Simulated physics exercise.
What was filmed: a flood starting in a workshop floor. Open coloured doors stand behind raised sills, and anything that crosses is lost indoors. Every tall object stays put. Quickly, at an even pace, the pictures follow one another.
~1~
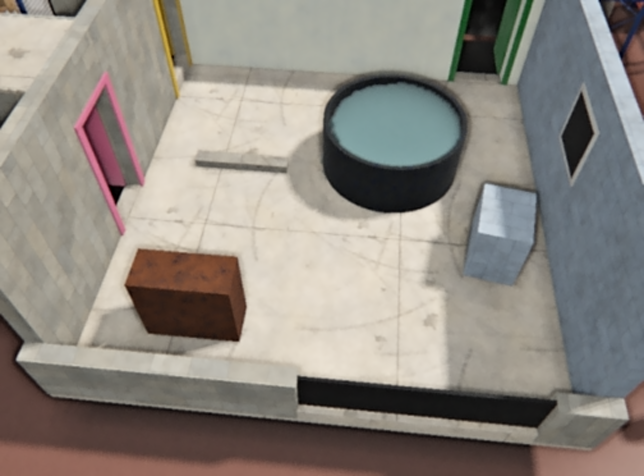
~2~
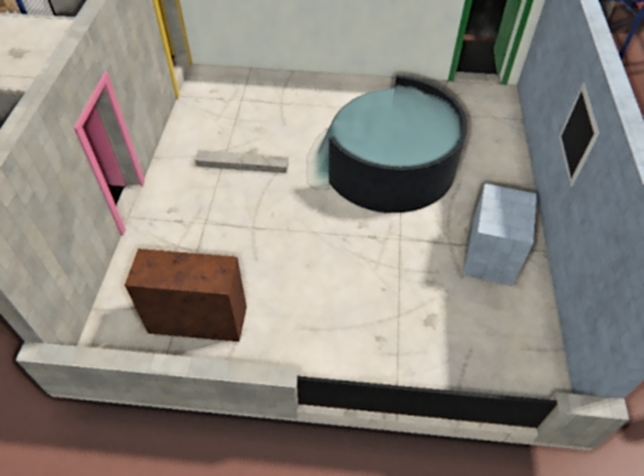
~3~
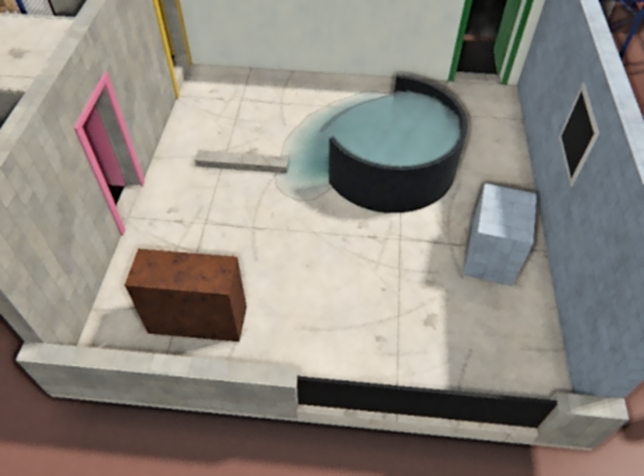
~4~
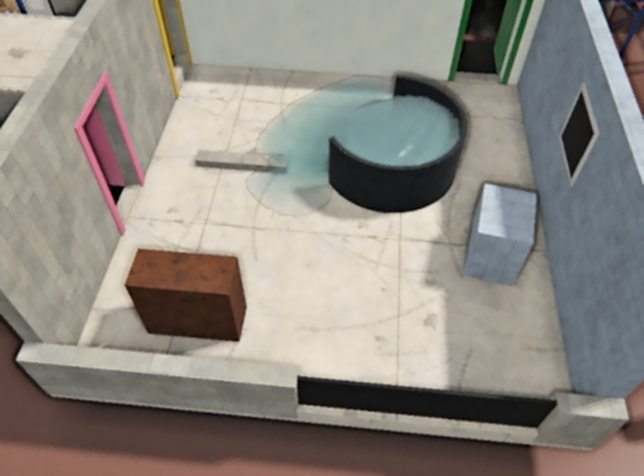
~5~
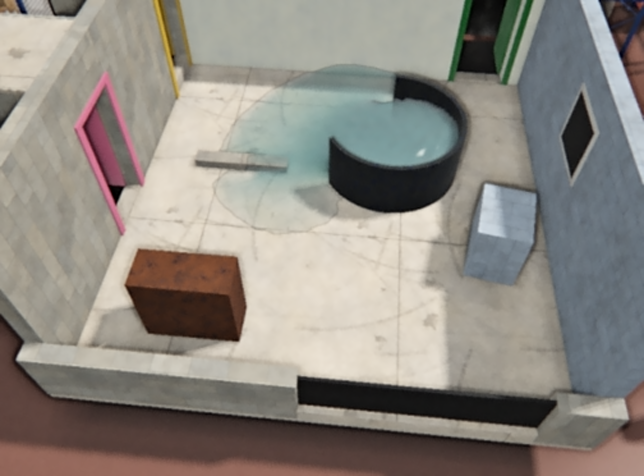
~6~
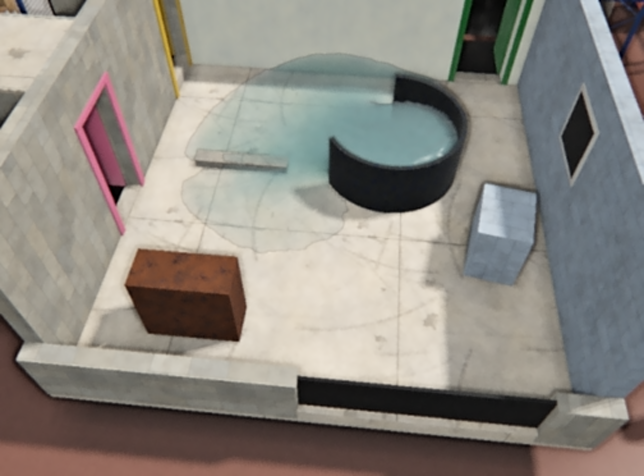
A round dark-walled pool of blue-green water stands toward the back of a pale workshop floor, seen from above by a still camera. A rust-brown block sits front left, a grey-blue block at right, and a low grey bar left of the pool, with pink, yellow and green doorframes around. The pool's left side opens and water pours out, spreading leftward in a widening, thin sheet around the bar.
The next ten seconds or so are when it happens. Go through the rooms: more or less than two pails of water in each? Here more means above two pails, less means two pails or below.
Pink door: More; yellow door: More; green door: More.
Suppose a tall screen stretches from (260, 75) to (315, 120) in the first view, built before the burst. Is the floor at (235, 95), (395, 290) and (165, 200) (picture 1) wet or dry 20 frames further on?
In that order: Awash, not flooded, under water.
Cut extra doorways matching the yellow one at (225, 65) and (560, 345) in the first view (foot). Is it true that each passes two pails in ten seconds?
Going through them as given, the first one tops the limit and the second one remains within the limit.
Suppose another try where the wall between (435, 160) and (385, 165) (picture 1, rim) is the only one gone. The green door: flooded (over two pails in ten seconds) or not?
In that case green door ends up above.
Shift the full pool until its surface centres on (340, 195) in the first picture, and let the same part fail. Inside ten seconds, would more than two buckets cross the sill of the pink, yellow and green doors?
Lab note - pink door crosses the line; yellow door crosses the line; green door crosses the line.
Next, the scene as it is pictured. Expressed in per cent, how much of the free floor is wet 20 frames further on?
It comes to 60 per cent.
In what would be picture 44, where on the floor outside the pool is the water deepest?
About at (513, 88).
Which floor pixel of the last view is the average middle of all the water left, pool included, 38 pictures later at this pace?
It is near (306, 176).
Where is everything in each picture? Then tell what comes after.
The first frame shows still water in the round pool at (394, 122).
In the second frame, water pours out at (338, 125) and has run to a hidden place.
In the third frame, the front is at a hidden place, out from the gap at (338, 127).
In the fourth frame, water pours out at (338, 130) and has run to (265, 201).
In the fifth frame, the front is at (233, 207), out from the gap at (338, 131).
In the sixth frame, the front is at (190, 201), out from the gap at (338, 131).
A moment on, water covers 45 % of the floor; the pink door under two buckets in, the yellow door under two buckets in, the green door wet at the sill, nothing in.
Next, water covers 50 % of the floor; the pink door over two buckets in, the yellow door far over two buckets in, the green door wet at the sill, nothing in.
Then, water covers 60 % of the floor; the pink door over two buckets in, the yellow door far over two buckets in, the green door wet at the sill, nothing in.
Later, water covers 90 % of the floor; the pink door over two buckets in, the yellow door far over two buckets in, the green door under two buckets in.
In the end, water covers 100 % of the floor; the pink door over two buckets in, the yellow door far over two buckets in, the green door over two buckets in.
